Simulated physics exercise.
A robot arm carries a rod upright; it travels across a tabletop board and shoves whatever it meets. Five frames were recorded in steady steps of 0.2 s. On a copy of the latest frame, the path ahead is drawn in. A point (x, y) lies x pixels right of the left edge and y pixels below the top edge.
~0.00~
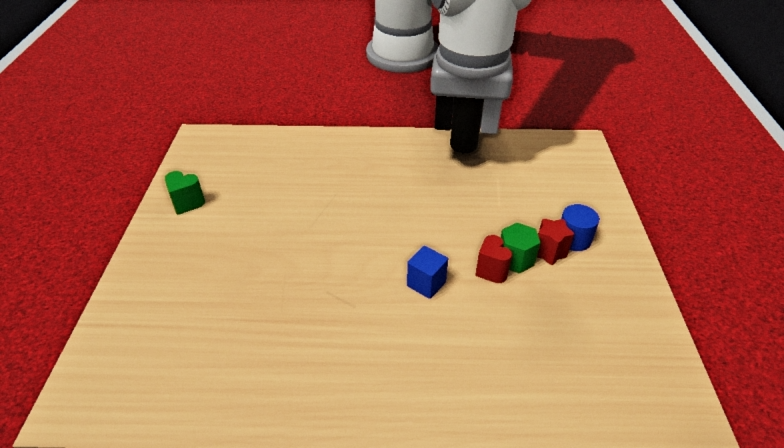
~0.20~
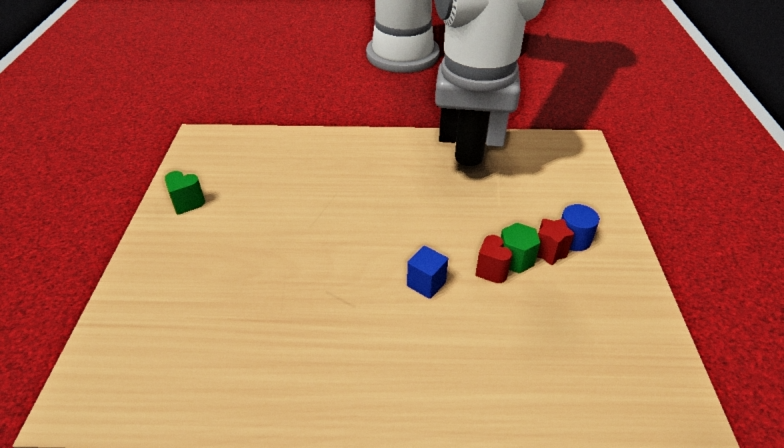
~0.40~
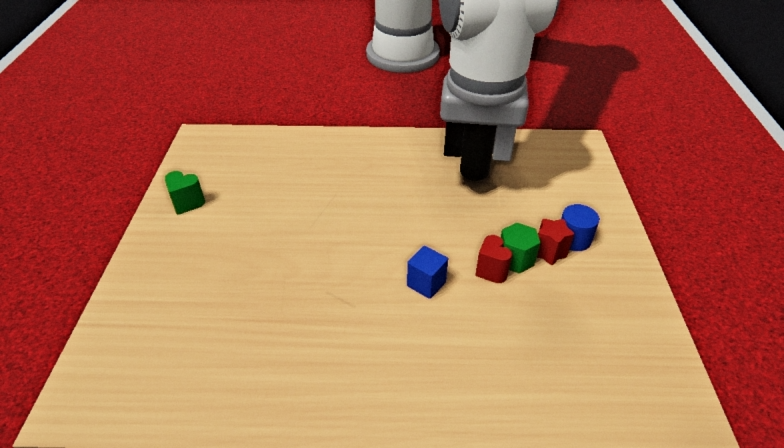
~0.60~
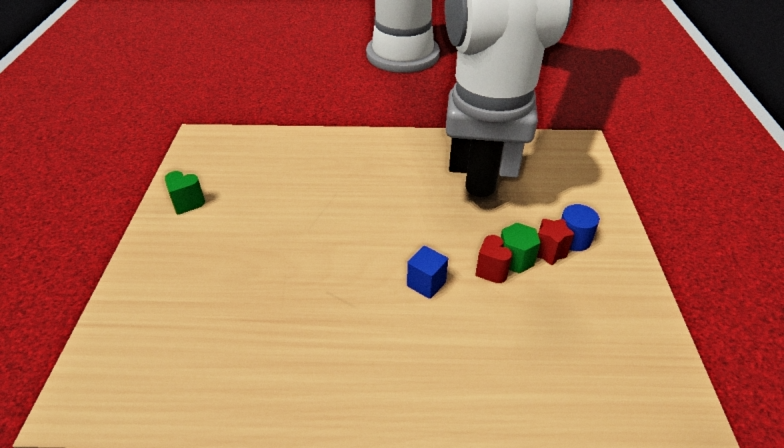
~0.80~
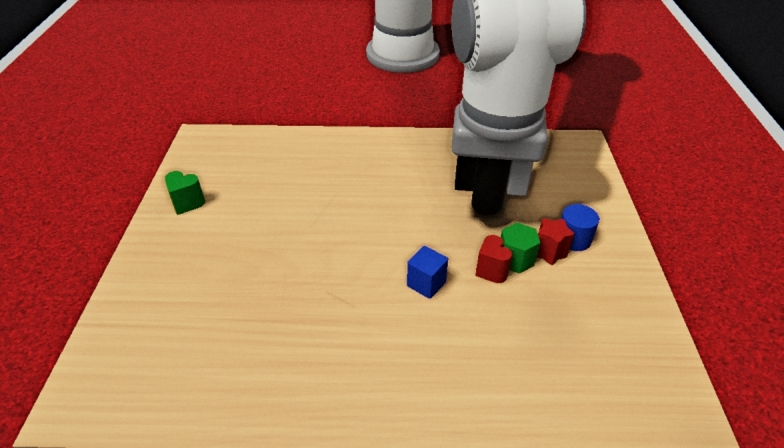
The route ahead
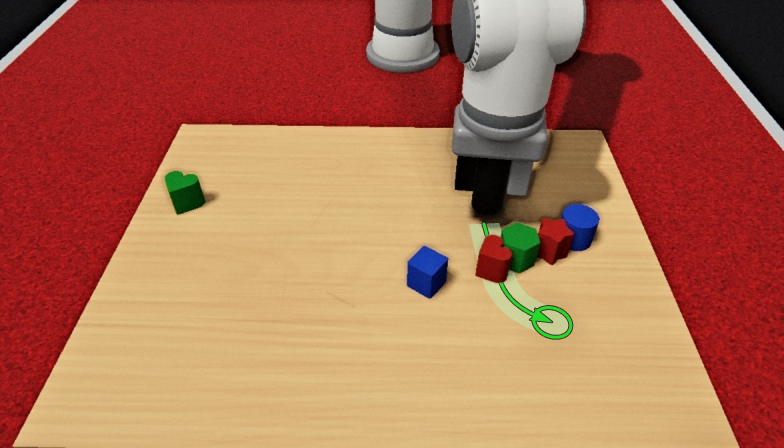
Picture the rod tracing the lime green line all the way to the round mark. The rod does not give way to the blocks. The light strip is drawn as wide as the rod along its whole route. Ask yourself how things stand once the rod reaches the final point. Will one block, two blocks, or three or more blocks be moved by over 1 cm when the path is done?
That makes 2 blocks.
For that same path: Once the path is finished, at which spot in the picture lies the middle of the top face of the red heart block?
My best guess is (502, 302).
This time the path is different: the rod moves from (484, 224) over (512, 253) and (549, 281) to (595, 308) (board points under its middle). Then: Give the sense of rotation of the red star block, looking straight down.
From above, counter-clockwise.
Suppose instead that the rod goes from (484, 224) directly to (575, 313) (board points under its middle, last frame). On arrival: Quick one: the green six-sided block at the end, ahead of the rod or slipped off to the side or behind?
The rod will still be pushing it.
The line goes from (484, 224) through (493, 257) and (508, 295) to (552, 322).
What follows on the original path. One third of the way, rod at (497, 240); red heart block at (496, 259); green six-sided block at (531, 246), turned 35° anticlockwise.
Two thirds of the way, rod at (512, 278); red heart block at (496, 295), turned 55° clockwise; green six-sided block at (549, 264), turned 115° anticlockwise.
At the end, rod at (558, 305); blue square block unmoved; red heart block at (502, 302), turned 90° clockwise; green six-sided block at (572, 272), turned 200° anticlockwise; red star block unmoved.
